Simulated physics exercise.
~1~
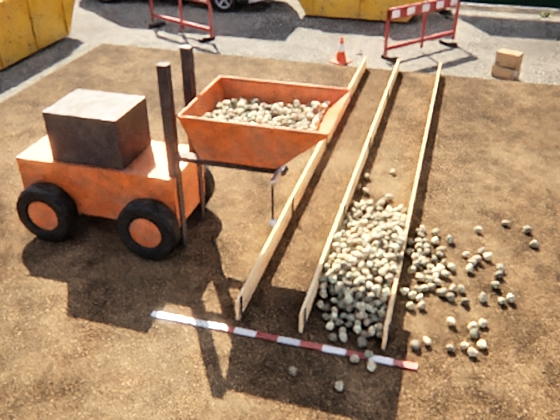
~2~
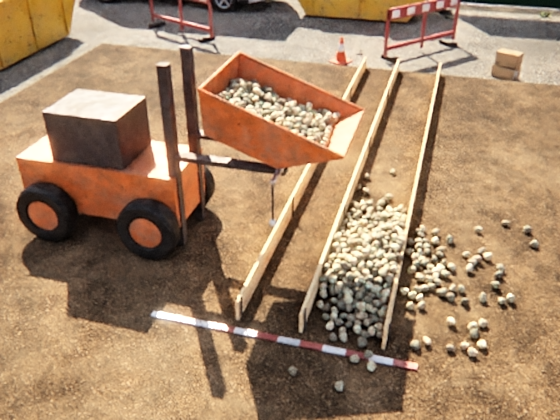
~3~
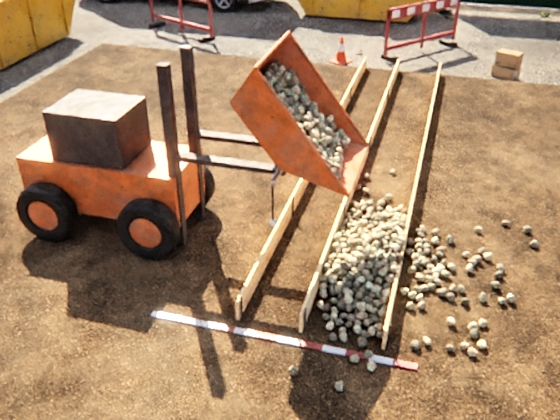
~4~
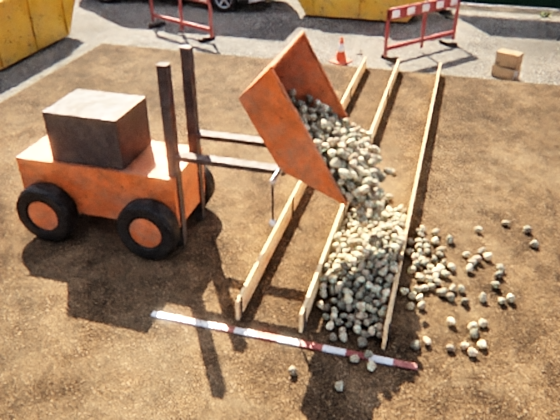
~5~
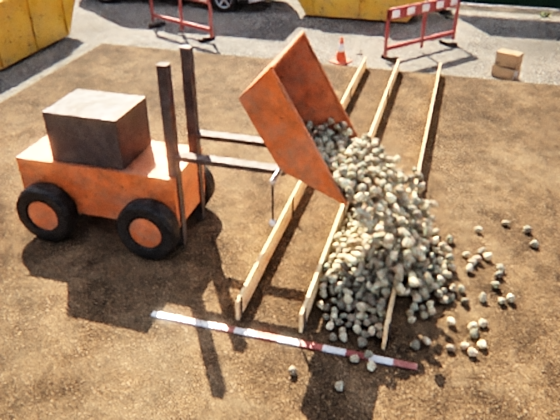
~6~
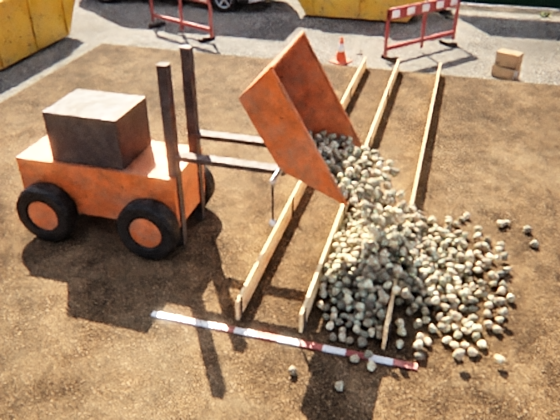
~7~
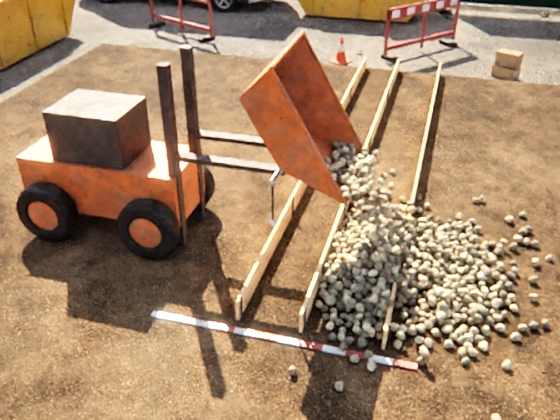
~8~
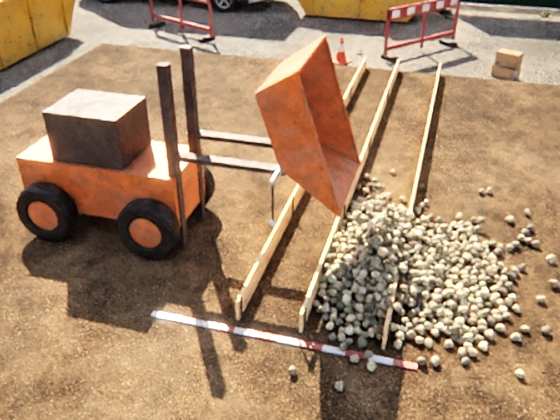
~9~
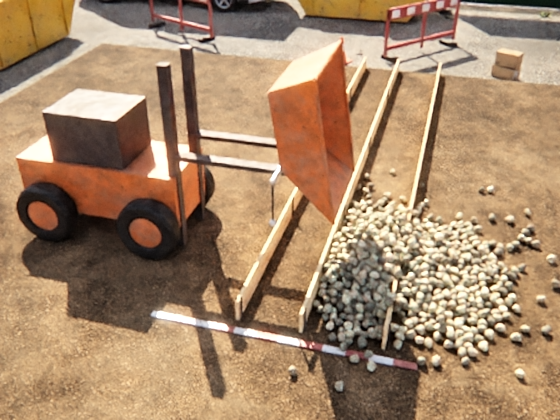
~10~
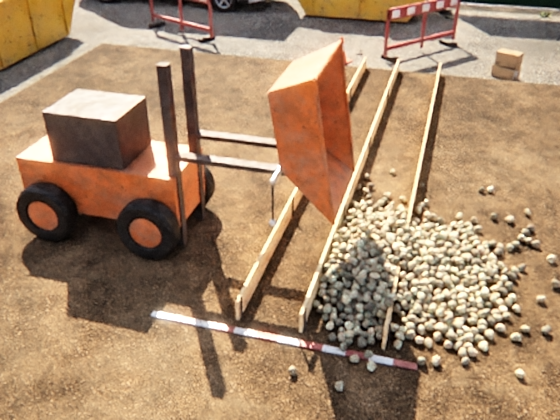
On a brown dirt lot, an orange forklift tips its skip of pale stones steeply to the right, and they pour onto an earlier heap between wooden boards, spilling past the last board into a wide pile as the emptied skip stays steeply tilted.
